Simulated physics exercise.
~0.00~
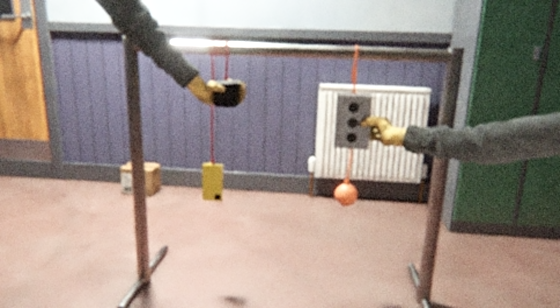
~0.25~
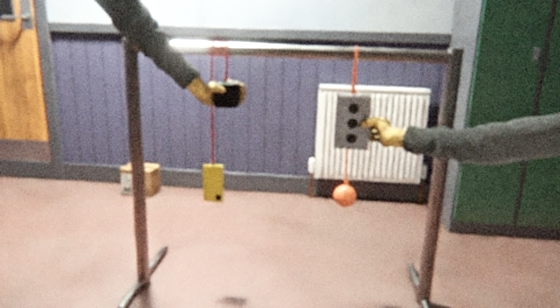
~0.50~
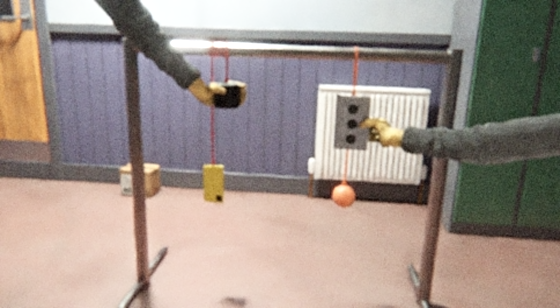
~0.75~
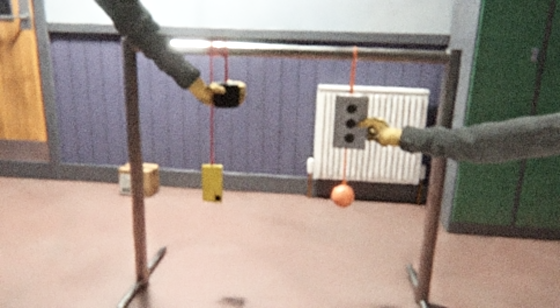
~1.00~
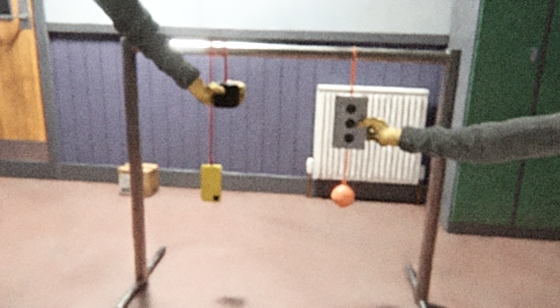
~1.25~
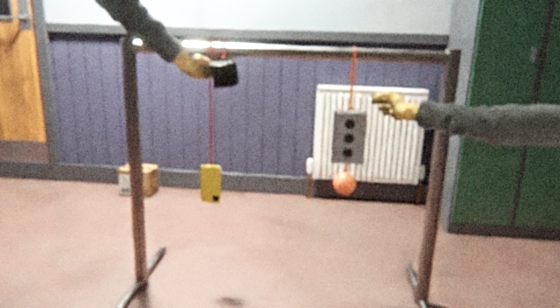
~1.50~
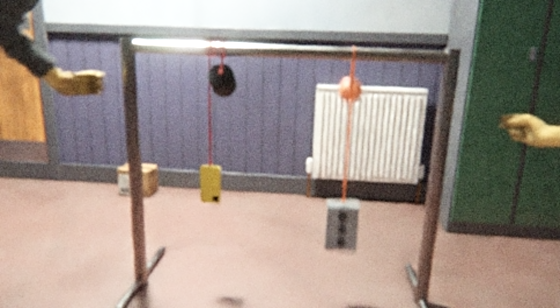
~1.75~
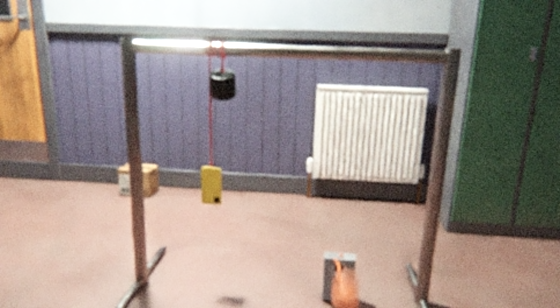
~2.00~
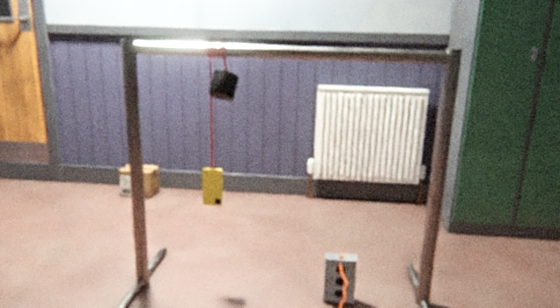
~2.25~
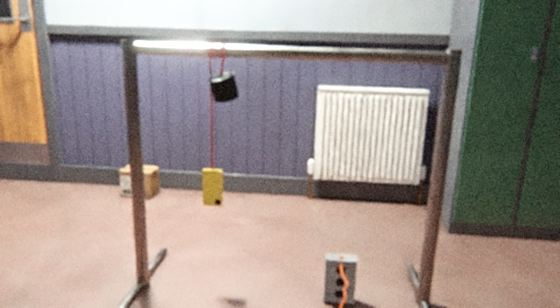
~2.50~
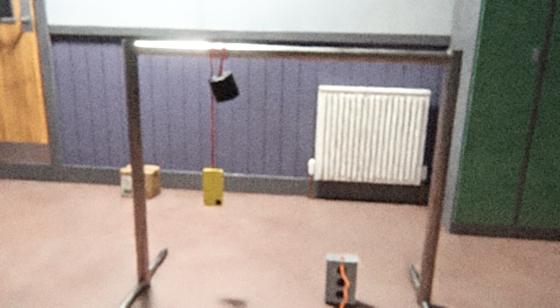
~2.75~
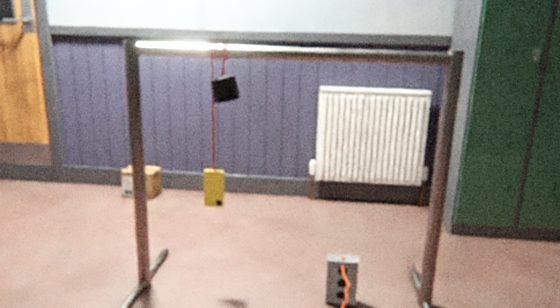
Two gloved hands release hanging blocks; the left stays suspended while the right drops to the floor.
